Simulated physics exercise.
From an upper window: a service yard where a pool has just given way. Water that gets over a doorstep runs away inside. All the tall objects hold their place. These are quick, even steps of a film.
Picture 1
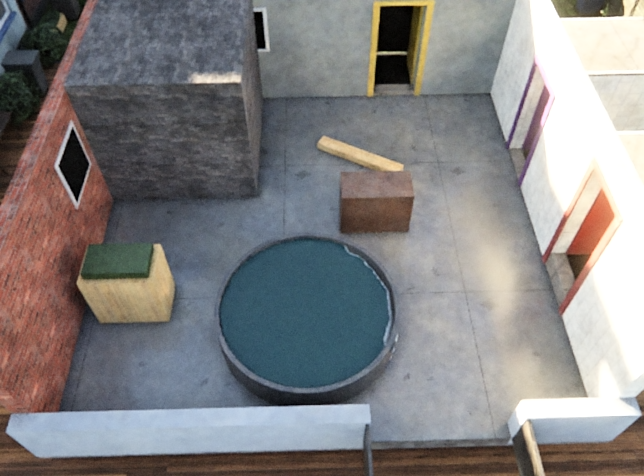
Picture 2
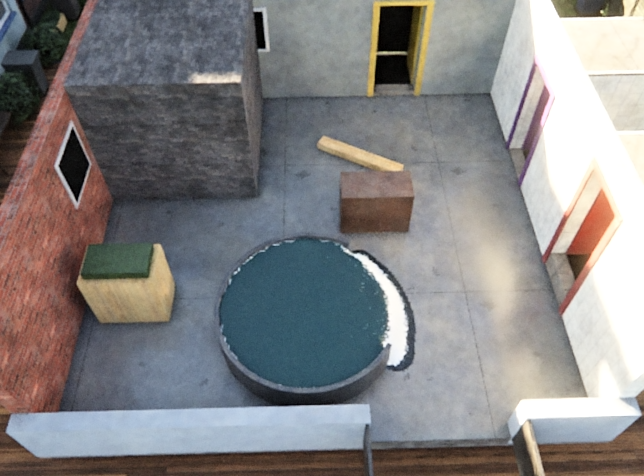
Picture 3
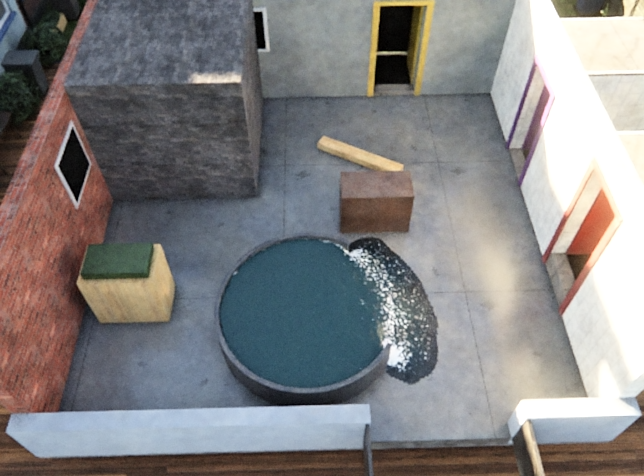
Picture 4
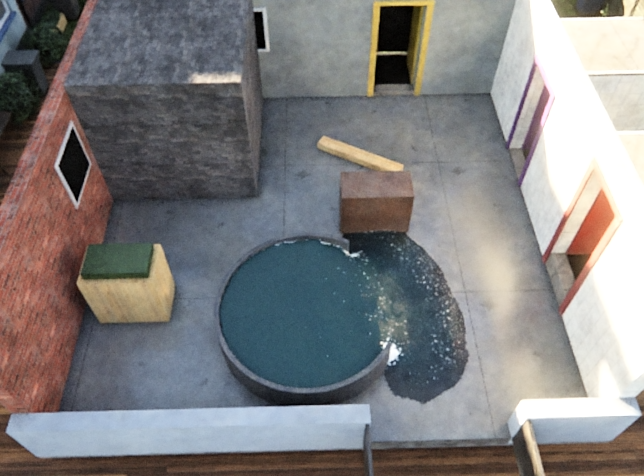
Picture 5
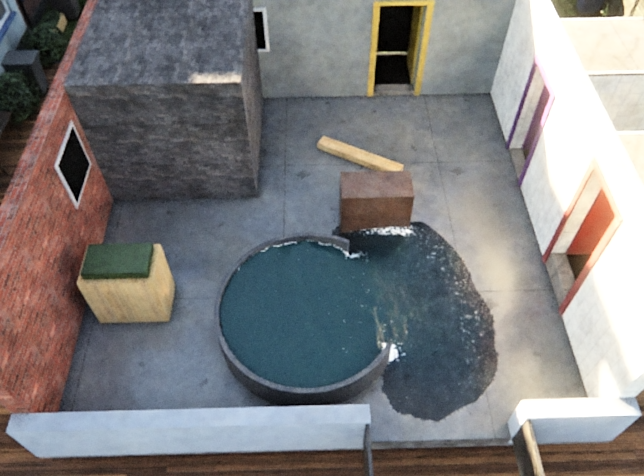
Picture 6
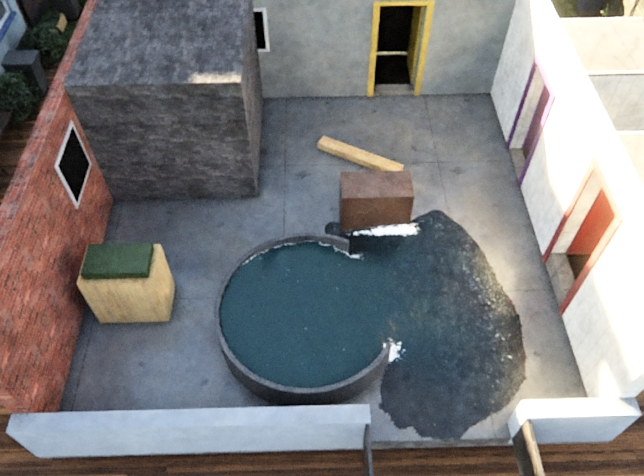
In a walled yard, water bursts from a round pool's right side and spreads across the floor.
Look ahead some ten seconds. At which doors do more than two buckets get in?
In the end: The purple door lets in a lot; the yellow door admits no more than that; the red door admits no more than that.
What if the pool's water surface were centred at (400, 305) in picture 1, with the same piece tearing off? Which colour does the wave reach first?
The door marked red.
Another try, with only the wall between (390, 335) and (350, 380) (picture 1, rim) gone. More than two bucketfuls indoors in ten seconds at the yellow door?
In short: Yellow lets less in.
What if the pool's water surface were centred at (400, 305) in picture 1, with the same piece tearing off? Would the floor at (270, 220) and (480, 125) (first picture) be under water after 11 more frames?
As listed: No water, awash.
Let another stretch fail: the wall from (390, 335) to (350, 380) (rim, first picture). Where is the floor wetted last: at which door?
It is the yellow door.
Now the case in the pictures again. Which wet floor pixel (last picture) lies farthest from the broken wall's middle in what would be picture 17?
Roughly at (502, 139).
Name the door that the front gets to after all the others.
It is the yellow-painted one.
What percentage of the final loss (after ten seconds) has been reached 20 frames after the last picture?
Near 10 in a hundred.
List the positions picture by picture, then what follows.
The first frame shows still water in the round pool at (307, 307).
In the second frame, the front is at (401, 364), out from the gap at (388, 298).
In the third frame, water pours out at (387, 299) and has run to (415, 375).
In the fourth frame, the front is at (417, 394), out from the gap at (387, 299).
In the fifth frame, the front is at (471, 393), out from the gap at (387, 300).
In the sixth frame, the front is at (497, 400), out from the gap at (387, 300).
A moment on, water covers 30 % of the floor; the purple door not reached, the yellow door not reached, the red door wet at the sill, nothing in.
Next, water covers 30 % of the floor; the purple door under two buckets in, the yellow door not reached, the red door wet at the sill, nothing in.
Then, water covers 40 % of the floor; the purple door over two buckets in, the yellow door not reached, the red door wet at the sill, nothing in.
Later, water covers 60 % of the floor; the purple door over two buckets in, the yellow door wet at the sill, nothing in, the red door wet at the sill, nothing in.
In the end, water covers 80 % of the floor; the purple door over two buckets in, the yellow door wet at the sill, nothing in, the red door wet at the sill, nothing in.
